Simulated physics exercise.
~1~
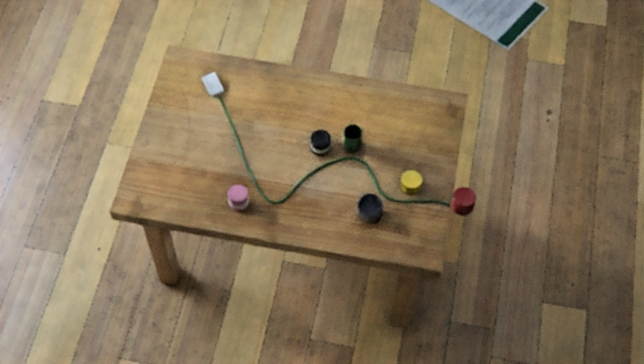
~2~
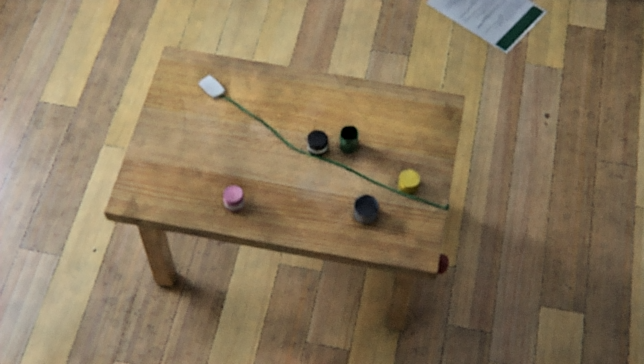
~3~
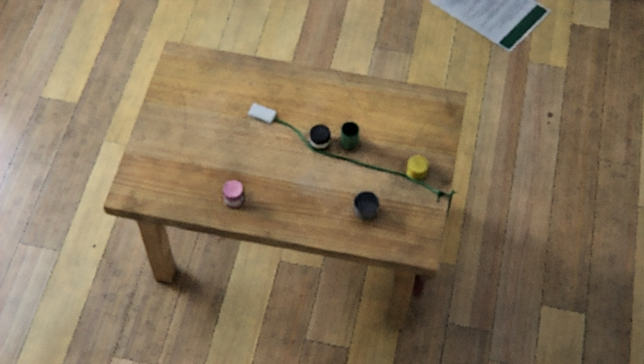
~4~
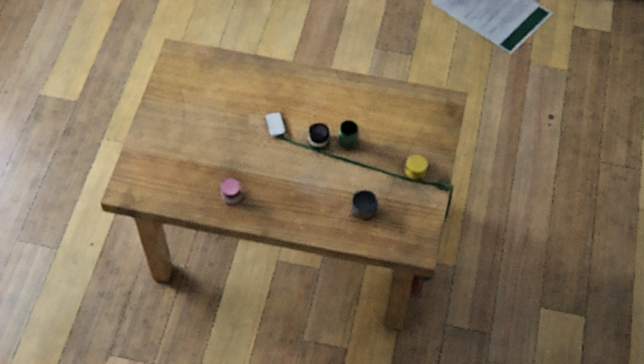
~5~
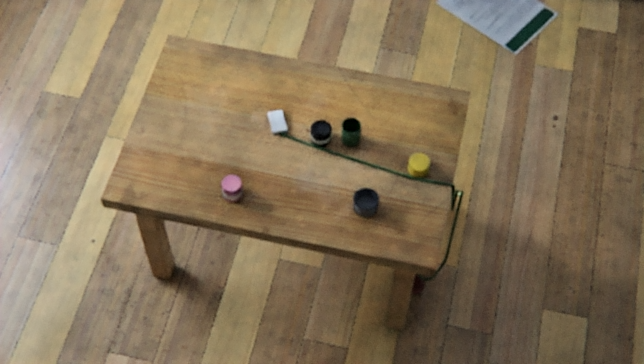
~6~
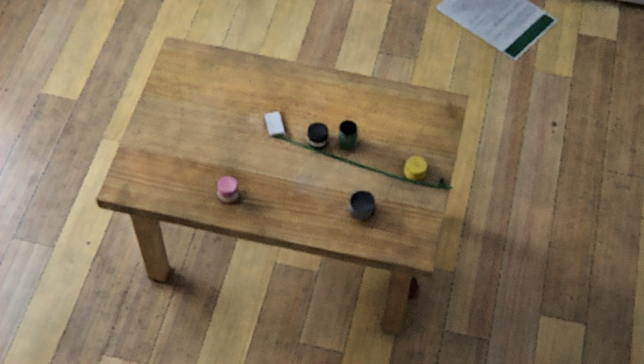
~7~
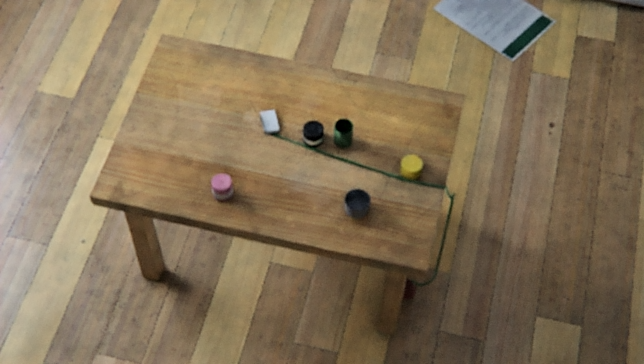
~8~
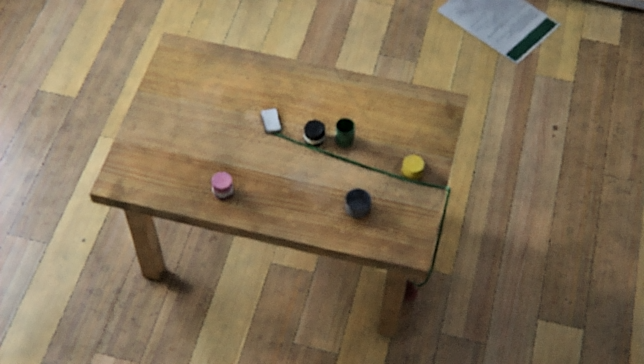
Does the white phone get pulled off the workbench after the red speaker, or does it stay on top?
The white phone stays on top. It slides to the right as the cable tightens, then comes to rest just left of the black canister.
